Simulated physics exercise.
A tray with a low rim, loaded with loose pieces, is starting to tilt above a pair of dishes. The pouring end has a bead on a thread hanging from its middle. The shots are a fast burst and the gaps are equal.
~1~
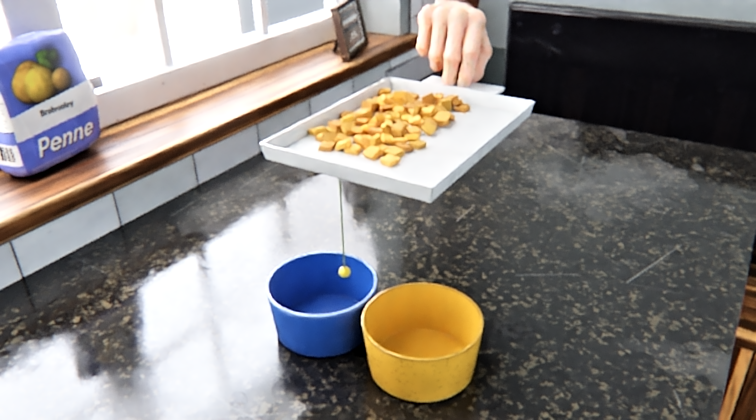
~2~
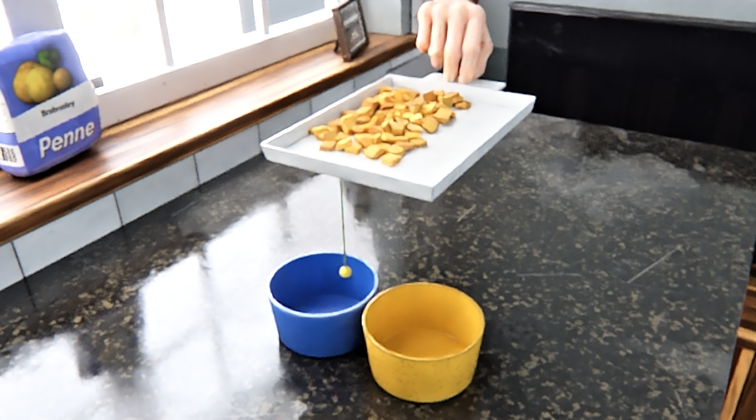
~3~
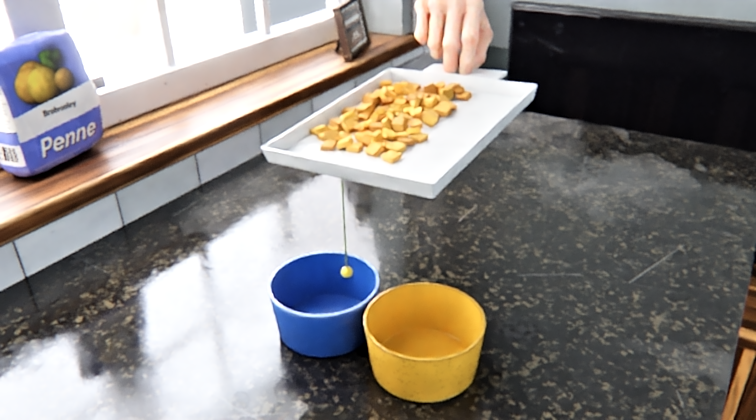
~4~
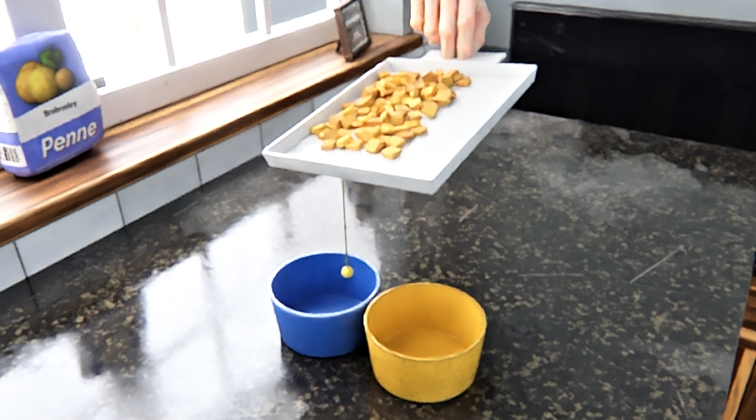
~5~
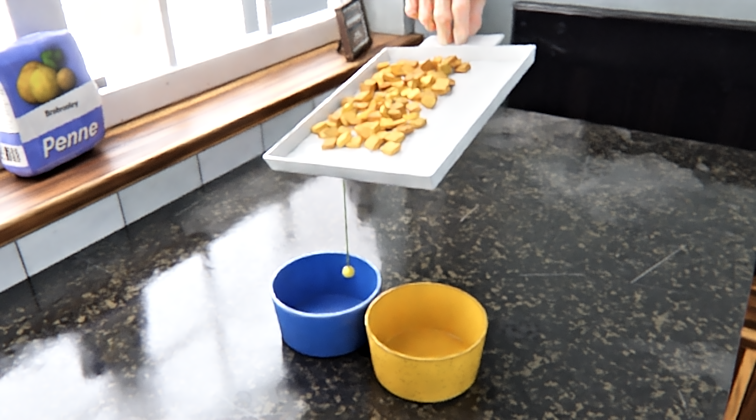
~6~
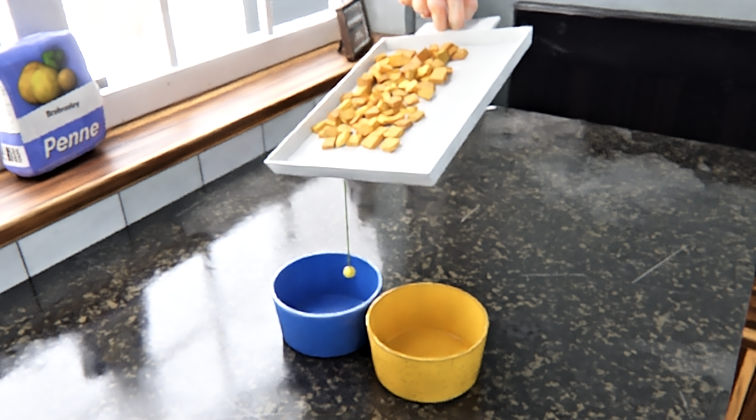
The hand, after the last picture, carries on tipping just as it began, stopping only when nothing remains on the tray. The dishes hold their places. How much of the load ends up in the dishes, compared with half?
The dishes will fail to catch most of it.
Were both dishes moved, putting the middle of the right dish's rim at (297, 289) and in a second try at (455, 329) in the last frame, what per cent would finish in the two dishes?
Roughly 70% on the first try and 10% on the second.
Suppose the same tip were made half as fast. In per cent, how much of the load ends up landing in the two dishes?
It would be close to 40 per cent.
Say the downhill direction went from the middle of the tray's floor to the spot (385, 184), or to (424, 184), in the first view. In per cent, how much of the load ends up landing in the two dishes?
Lab note: Try one about 70 %, try two 90 %.
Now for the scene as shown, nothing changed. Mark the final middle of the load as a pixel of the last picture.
I'd place the middle at about (271, 303).
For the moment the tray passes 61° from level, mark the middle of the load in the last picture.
(314, 119).
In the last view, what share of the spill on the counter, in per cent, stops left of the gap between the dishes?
About 100 per cent.
Soon after the last picture, tray tipped steeply; nearly all on the tray; a stray few in the air.
A little later, tray tipped right over; about half on the tray; a small part in the left dish; about a third outside both; a small part in the air.
Later still, tray tipped past a quarter turn; about a quarter in the left dish; about two thirds outside both.
At rest, tray tipped past a quarter turn; none in the right dish; about a quarter in the left dish; about two thirds outside both.
